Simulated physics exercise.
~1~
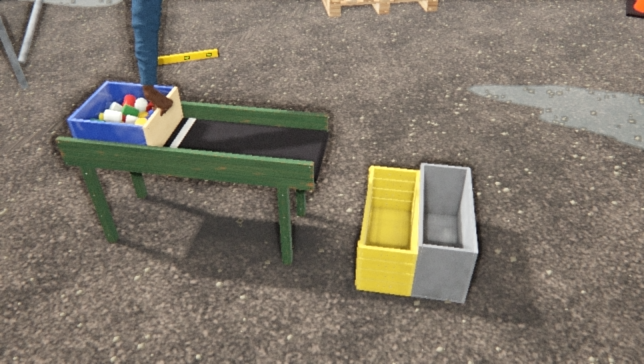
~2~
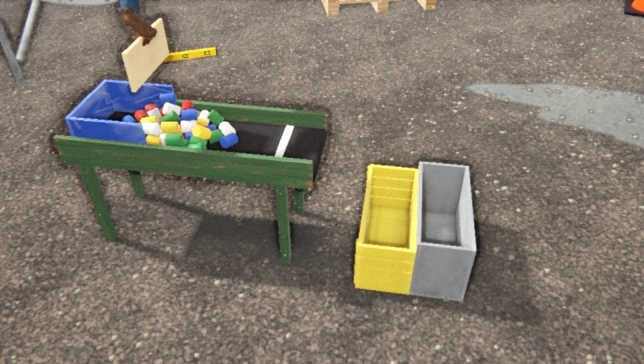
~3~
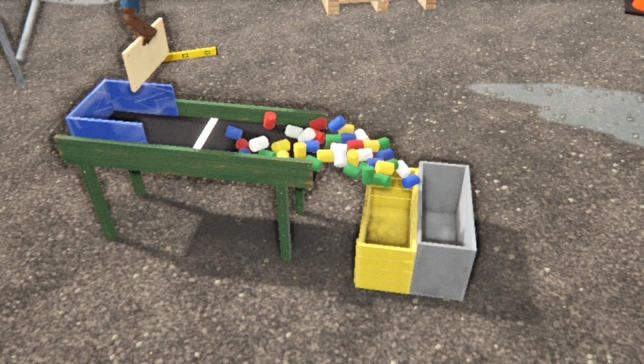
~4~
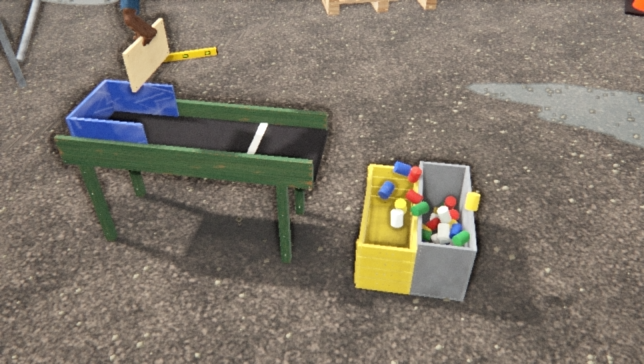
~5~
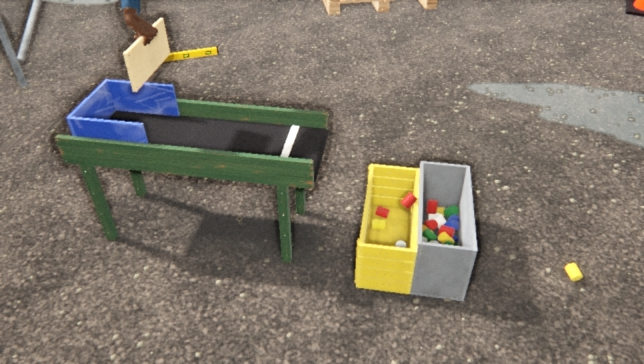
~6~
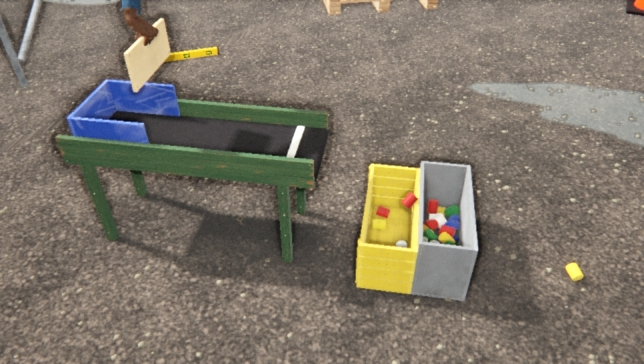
On a patch of rough tarmac, a gate lifted from a blue pen and a conveyor carried a heap of small colourful jars rightward, spilling them off its end; most landed in the grey bin, a few in the yellow tote, and one on the ground beyond.
